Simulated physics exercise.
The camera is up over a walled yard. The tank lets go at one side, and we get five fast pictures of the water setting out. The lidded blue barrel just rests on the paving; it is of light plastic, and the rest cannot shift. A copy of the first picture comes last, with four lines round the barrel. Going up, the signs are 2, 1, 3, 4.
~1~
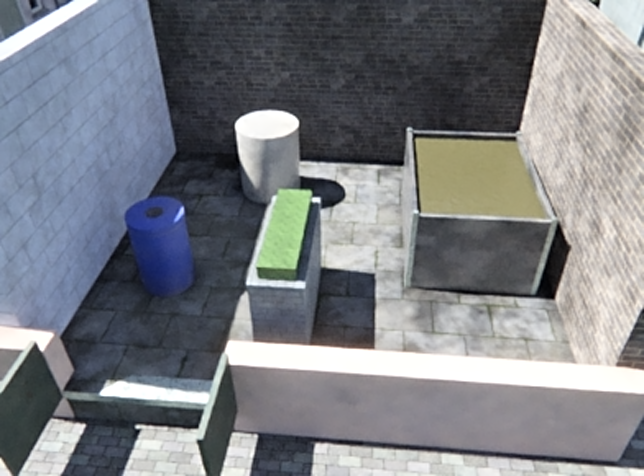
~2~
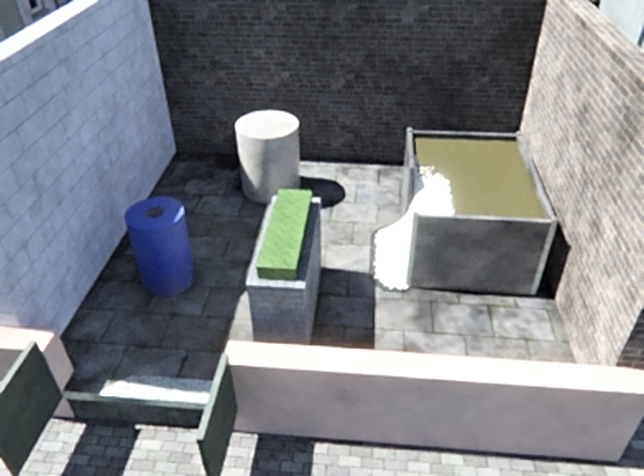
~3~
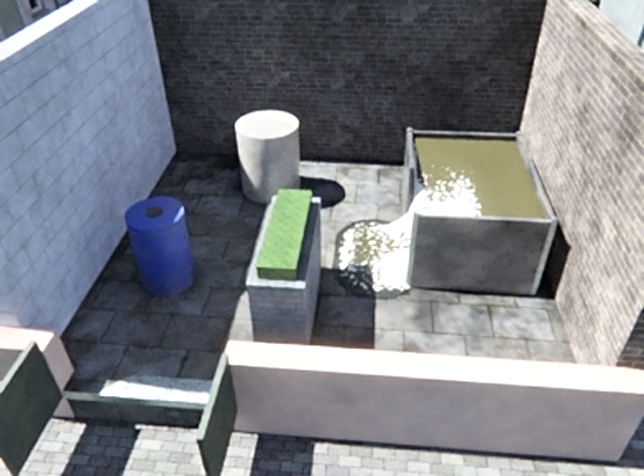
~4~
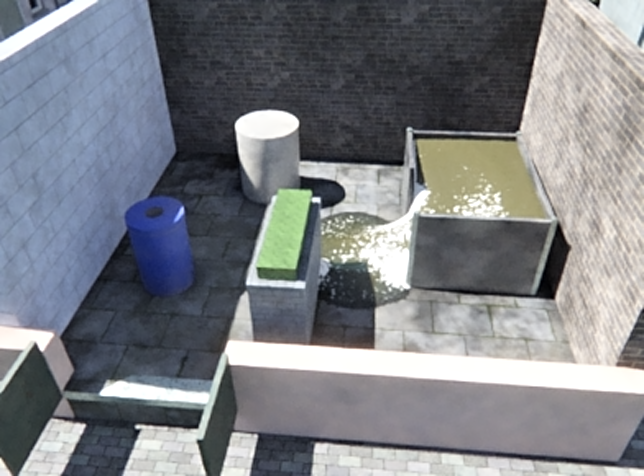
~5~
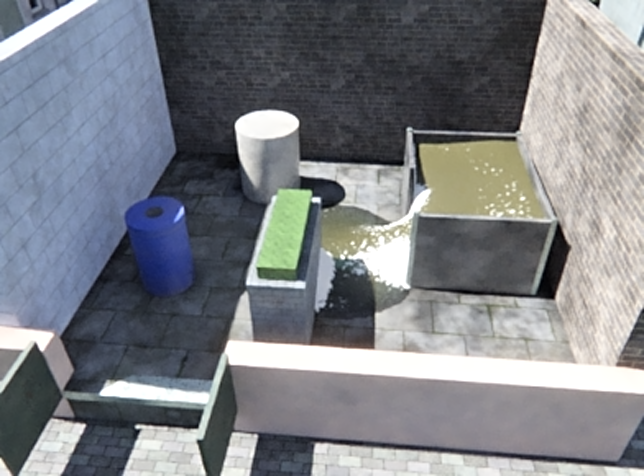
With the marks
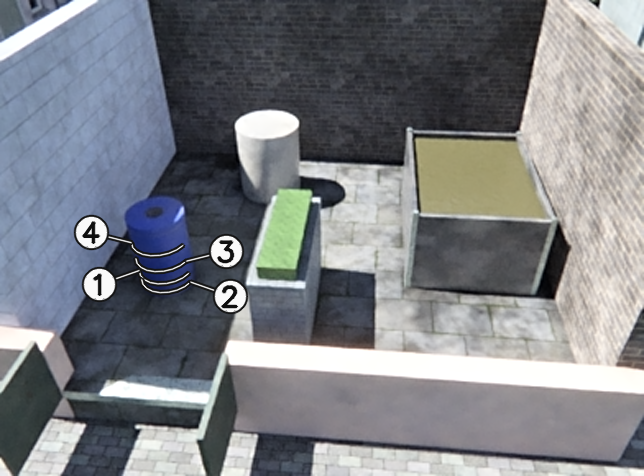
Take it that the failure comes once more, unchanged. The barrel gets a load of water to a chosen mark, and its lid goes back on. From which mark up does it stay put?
Go for 1.
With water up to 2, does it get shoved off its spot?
Yes, it does.
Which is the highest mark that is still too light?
Mark 2.
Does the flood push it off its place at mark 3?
No, not at all.
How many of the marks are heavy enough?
Three.
In white, 1 at (157, 283); 2 at (160, 292); 3 at (154, 271); 4 at (150, 255); from the bottom up 2, 1, 3, 4.
With 1, it does not move.
With 2, it is pushed about twice its own width away.
With 3, it does not move.
With 4, it does not move.
